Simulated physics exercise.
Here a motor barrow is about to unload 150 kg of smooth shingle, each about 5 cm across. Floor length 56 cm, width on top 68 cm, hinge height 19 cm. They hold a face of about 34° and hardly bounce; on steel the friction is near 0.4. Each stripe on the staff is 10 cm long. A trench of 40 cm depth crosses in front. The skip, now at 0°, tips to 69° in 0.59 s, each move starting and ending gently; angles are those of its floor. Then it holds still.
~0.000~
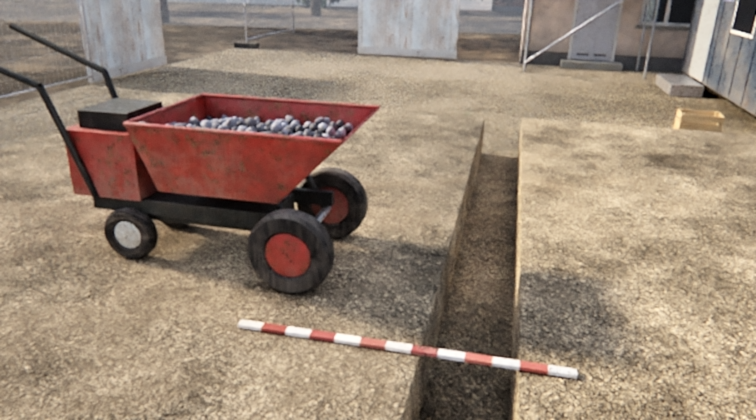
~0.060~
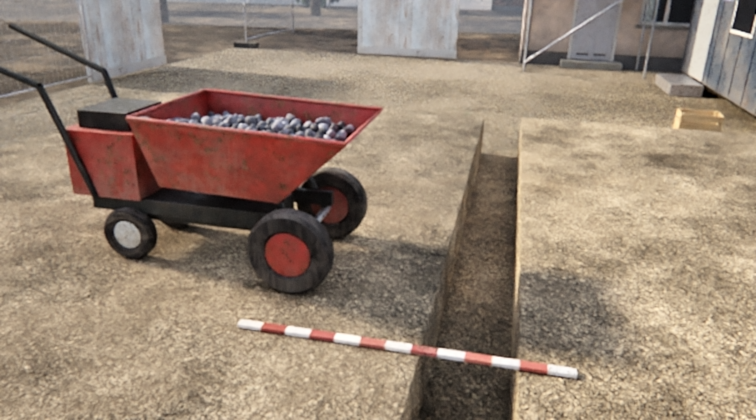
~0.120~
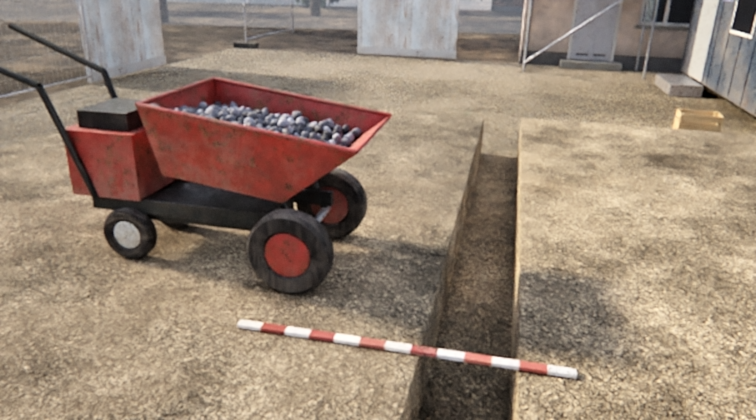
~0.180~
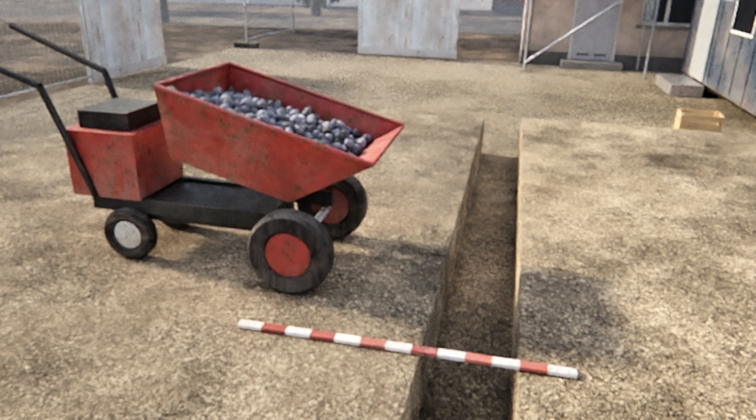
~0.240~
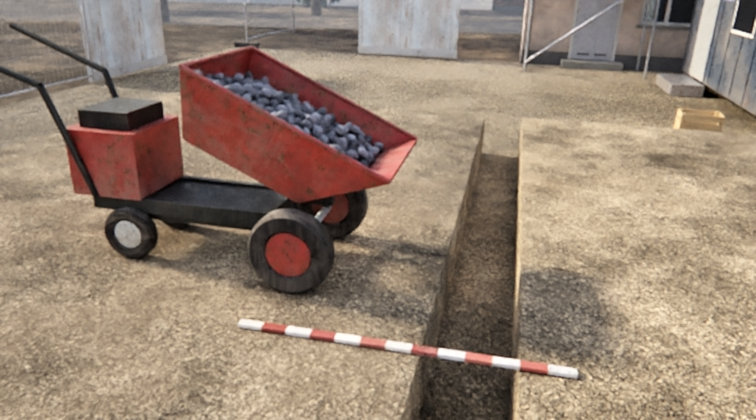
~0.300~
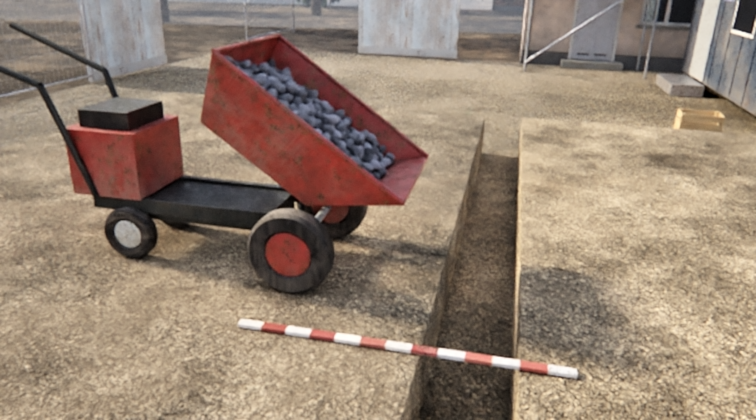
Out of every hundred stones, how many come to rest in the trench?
Close to 88 in a hundred.
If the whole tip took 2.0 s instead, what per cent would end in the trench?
It would be near 100 per cent.
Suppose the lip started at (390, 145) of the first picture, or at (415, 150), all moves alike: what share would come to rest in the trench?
About 45 and 25 per cent.
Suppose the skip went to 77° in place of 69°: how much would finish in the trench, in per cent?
Then about 90 per cent.
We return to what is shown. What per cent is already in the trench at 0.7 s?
Some 20 per cent.
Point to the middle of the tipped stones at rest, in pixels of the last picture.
Around (483, 339).
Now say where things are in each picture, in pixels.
Lip at (342, 143), floor tilted 0°, highest stones at (281, 126), in the first frame.
Lip at (346, 145), floor tilted 2°, highest stones at (234, 122); the stones move at 0.5 m/s on average, in the second frame.
Lip at (357, 152), floor tilted 7°, highest stones at (225, 113); the stones move at 0.9 m/s on average, in the third frame.
Lip at (373, 165), floor tilted 15°, highest stones at (225, 98); the stones move at 1.3 m/s on average, in the fourth frame.
Lip at (390, 183), floor tilted 25°, highest stones at (238, 81); the stones move at 1.5 m/s on average, in the fifth frame.
Lip at (404, 204), floor tilted 35°, highest stones at (262, 70); the stones move at 1.6 m/s on average, in the sixth frame.
After 0.4 s the floor is at 58°; 100 % in the skip; the foremost stones are at (405, 215).
After 0.7 s the floor is at 69°; 79 % in the skip, 1 % short of the trench, 20 % in the trench; the foremost stones are at (492, 299).
After 1.0 s the floor is at 69°; 9 % in the skip, 1 % short of the trench, 78 % in the trench, 12 % past the trench; the foremost stones are at (669, 300).
After 3.0 s the floor is at 69°; 0 % in the skip, 88 % in the trench, 12 % past the trench; the foremost stones are past the picture's edge.
